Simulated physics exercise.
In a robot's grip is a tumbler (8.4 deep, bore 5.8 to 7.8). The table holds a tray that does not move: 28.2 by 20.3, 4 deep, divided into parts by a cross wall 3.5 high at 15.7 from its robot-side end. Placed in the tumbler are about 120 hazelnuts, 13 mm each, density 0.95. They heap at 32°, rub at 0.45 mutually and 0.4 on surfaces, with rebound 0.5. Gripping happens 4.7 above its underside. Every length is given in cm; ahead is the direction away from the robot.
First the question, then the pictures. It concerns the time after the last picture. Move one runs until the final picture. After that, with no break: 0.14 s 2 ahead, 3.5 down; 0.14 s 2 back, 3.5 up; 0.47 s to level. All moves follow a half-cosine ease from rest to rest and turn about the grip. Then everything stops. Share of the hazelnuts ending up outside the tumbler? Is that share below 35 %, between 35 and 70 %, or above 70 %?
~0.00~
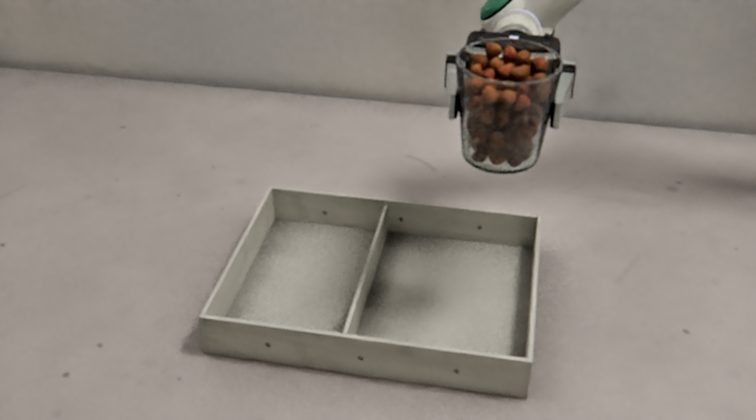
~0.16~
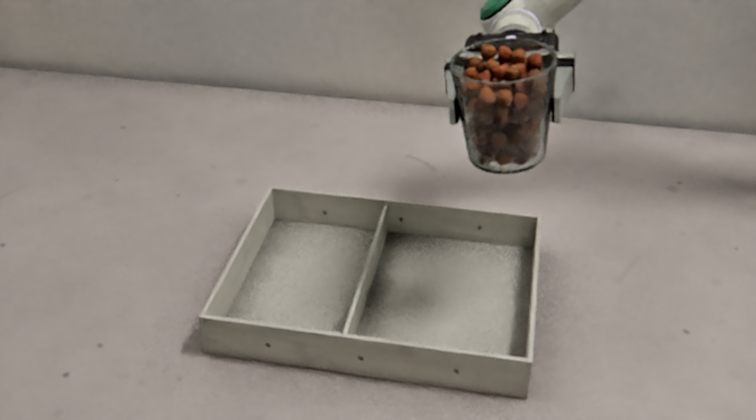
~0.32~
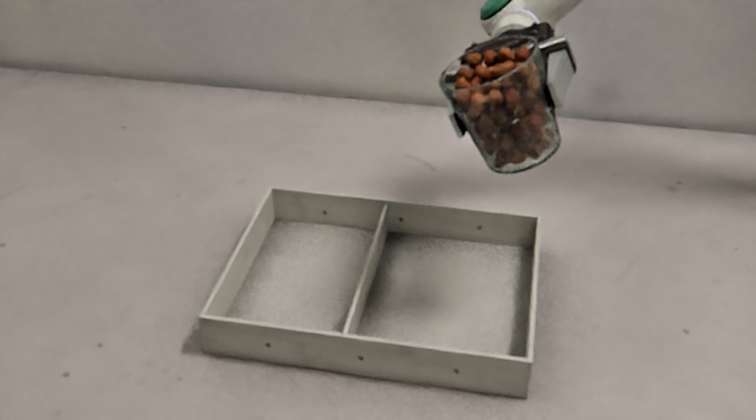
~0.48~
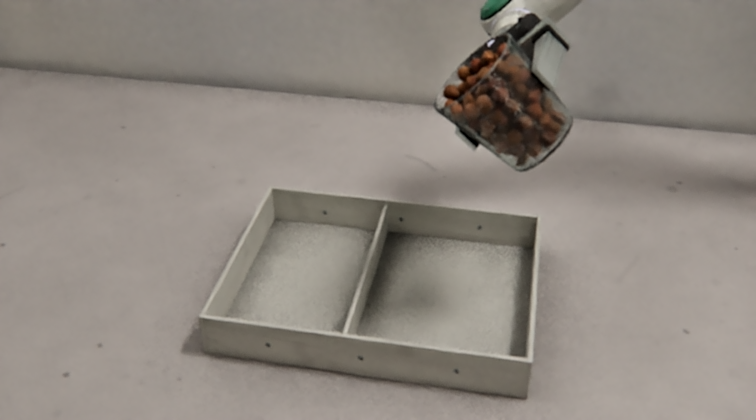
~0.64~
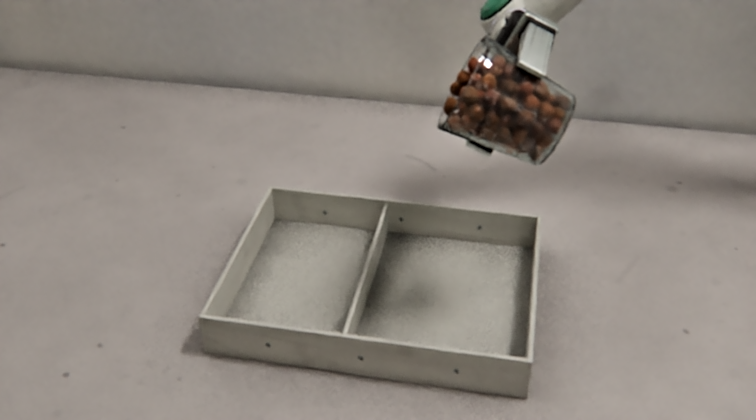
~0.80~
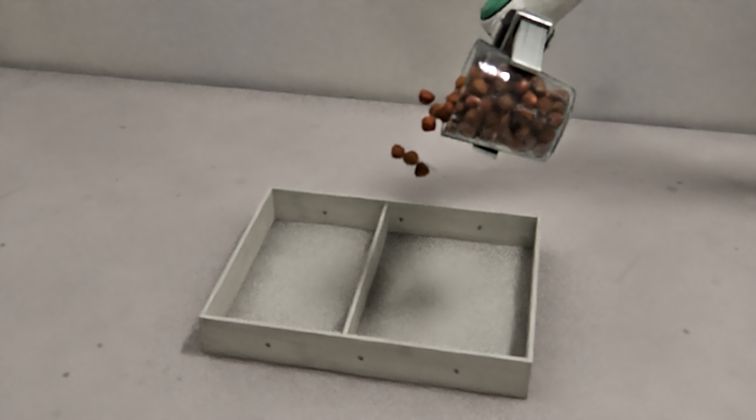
The share is below 35 %.
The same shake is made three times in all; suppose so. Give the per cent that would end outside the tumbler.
In that case it would be near 25 percent.
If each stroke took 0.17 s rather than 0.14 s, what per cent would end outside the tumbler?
That would give around 10 per cent.
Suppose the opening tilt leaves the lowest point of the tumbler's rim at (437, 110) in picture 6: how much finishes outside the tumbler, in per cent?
0 percent or so.
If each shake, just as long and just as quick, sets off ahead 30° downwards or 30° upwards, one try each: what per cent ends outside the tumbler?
You'd get about 30 per cent with the first setting and about 50 per cent with the second.
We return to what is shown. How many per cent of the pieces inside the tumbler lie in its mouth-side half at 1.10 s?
Around 50 per cent of it.
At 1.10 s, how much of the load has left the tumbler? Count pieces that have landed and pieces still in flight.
Share gone: Around 15 %.
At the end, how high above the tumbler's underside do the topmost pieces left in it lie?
8.5 cm.
After 1.10 s, tilted 72° forward, highest piece 24 above the table; 105 in the tumbler, 5 in the far-side part, 4 in the robot-side part, 8 in flight or on a rim.
After 1.40 s, tilted 17° forward, highest piece 25 above the table; 100 in the tumbler, 14 in the robot-side part, 6 in the far-side part, 2 in flight or on a rim.
After 1.75 s, level, highest piece 26 above the table; 100 in the tumbler, 14 in the robot-side part, 8 in the far-side part.
After 2.80 s, level, highest piece 26 above the table; 100 in the tumbler, 14 in the robot-side part, 8 in the far-side part.
At rest, 100 in the tumbler, 14 in the robot-side part, 8 in the far-side part. That is 18 % outside the tumbler.
